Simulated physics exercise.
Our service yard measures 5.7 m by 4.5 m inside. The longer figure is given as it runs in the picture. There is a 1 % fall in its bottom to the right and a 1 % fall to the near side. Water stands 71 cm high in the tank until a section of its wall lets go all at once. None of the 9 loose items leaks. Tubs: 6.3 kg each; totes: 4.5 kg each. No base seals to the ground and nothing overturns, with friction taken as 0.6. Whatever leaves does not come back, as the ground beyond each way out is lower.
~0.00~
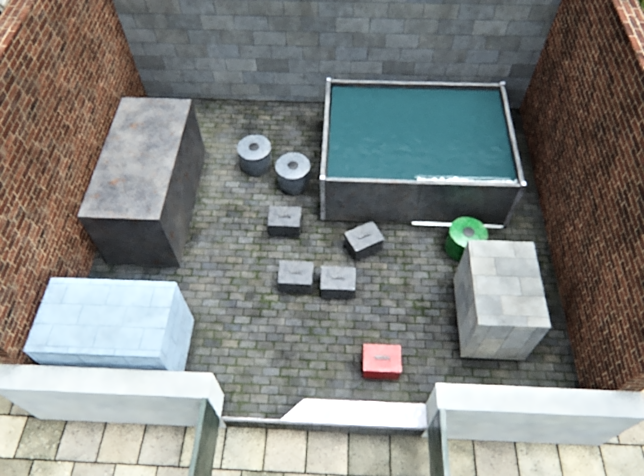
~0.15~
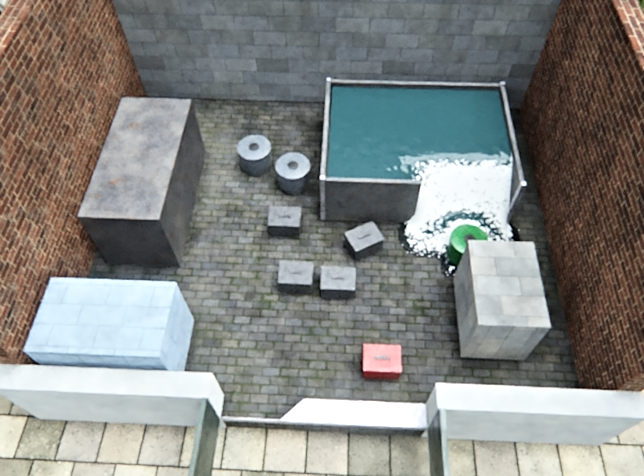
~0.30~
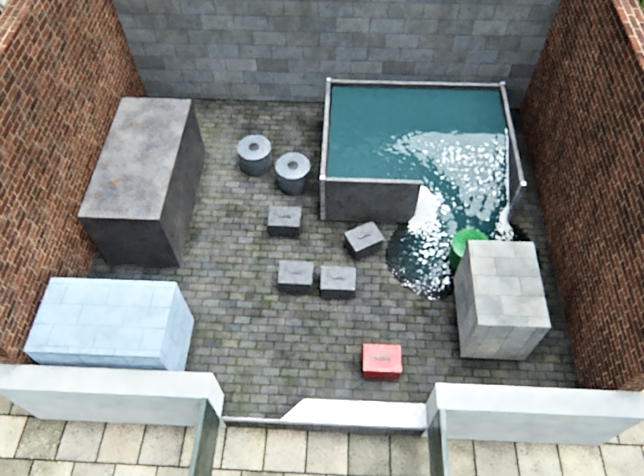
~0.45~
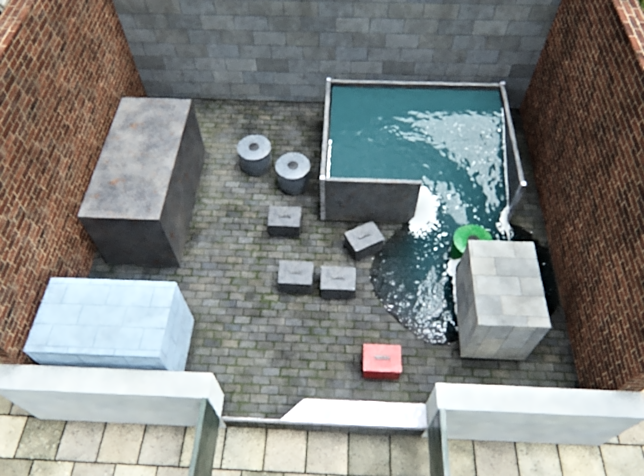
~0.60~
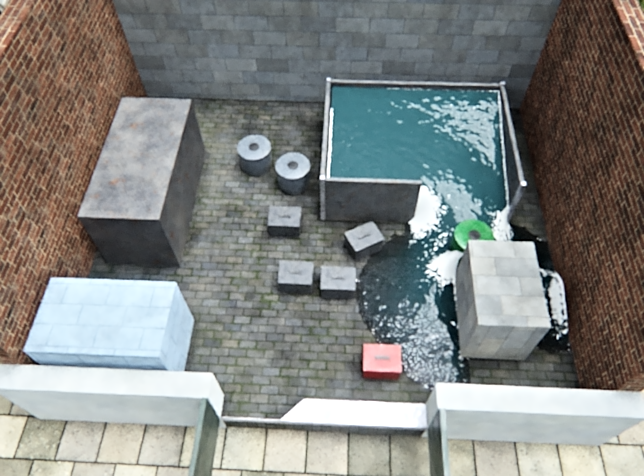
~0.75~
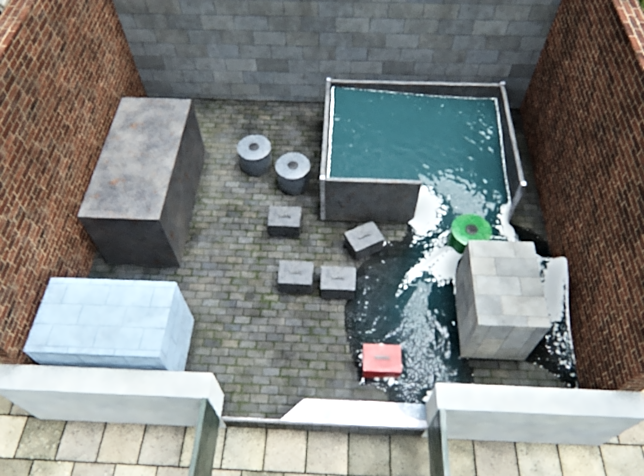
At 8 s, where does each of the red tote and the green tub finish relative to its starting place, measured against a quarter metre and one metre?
At that moment, the red tote is more than one metre away; the green tub is more than one metre away.
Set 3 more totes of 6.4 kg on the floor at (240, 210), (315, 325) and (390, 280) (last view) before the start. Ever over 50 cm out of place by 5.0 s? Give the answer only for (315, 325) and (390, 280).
As asked, in order: Clear of the mark; clear of the mark.
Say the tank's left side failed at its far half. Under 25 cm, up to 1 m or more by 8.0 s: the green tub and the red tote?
If so, the green tub remains in place, the red tote is washed away.
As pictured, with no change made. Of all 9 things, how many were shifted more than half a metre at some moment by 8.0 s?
All told, that gives 6.
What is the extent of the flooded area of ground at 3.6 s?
Near 18 m2 in all.
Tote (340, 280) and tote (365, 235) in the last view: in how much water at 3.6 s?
Depths: Near 27 cm, then near 2 cm.
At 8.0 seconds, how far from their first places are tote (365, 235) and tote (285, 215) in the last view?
20 cm and 30 cm, respectively.
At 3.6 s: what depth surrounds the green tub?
6 cm, roughly.
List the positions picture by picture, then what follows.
The first picture shows the red tote at (382, 358) rests on the ground; the green tub at (468, 232), on the bottom; water covers 3.8 m2; 0 of 9 have shifted.
The second picture shows the red tote at (382, 358), on the bottom; the green tub at (469, 239) rests on the ground, 11 cm from its start; water covers 4.5 m2; 1 of 9 have shifted.
The third picture shows the red tote at (382, 358), on the bottom; the green tub at (471, 245) rests on the ground, 23 cm from its start; 5.4 m2 under water; 1 of 9 have shifted.
The fourth picture shows the red tote at (382, 358), on the bottom; the green tub at (473, 241) floats, 23 cm from its start; 6.2 m2 under water; 1 of 9 have shifted.
The fifth picture shows the red tote at (382, 358) rests on the ground; the green tub at (474, 235) floats, 22 cm from its start; water covers 7.1 m2; 1 of 9 have shifted.
The sixth picture shows the red tote at (382, 358), on the bottom; the green tub at (472, 230), afloat, 20 cm from its start; 7.8 m2 under water; 1 of 9 have shifted.
After 1.6 s the red tote has gone out; the green tub is near (344, 261), 1.6 m from its start, afloat; 1 of 9 are out; 1 afloat.
After 3.6 s the red tote has gone out; the green tub is near (115, 281), 4.2 m from its start, aground; 1 of 9 are out; 2 afloat.
After 5.6 s the red tote has gone out; the green tub is near (176, 271), 3.5 m from its start, afloat; 1 of 9 are out; 5 afloat.
After 8.0 s the red tote has gone out; the green tub is near (151, 269), 3.8 m from its start, afloat; 1 of 9 are out; 7 afloat.
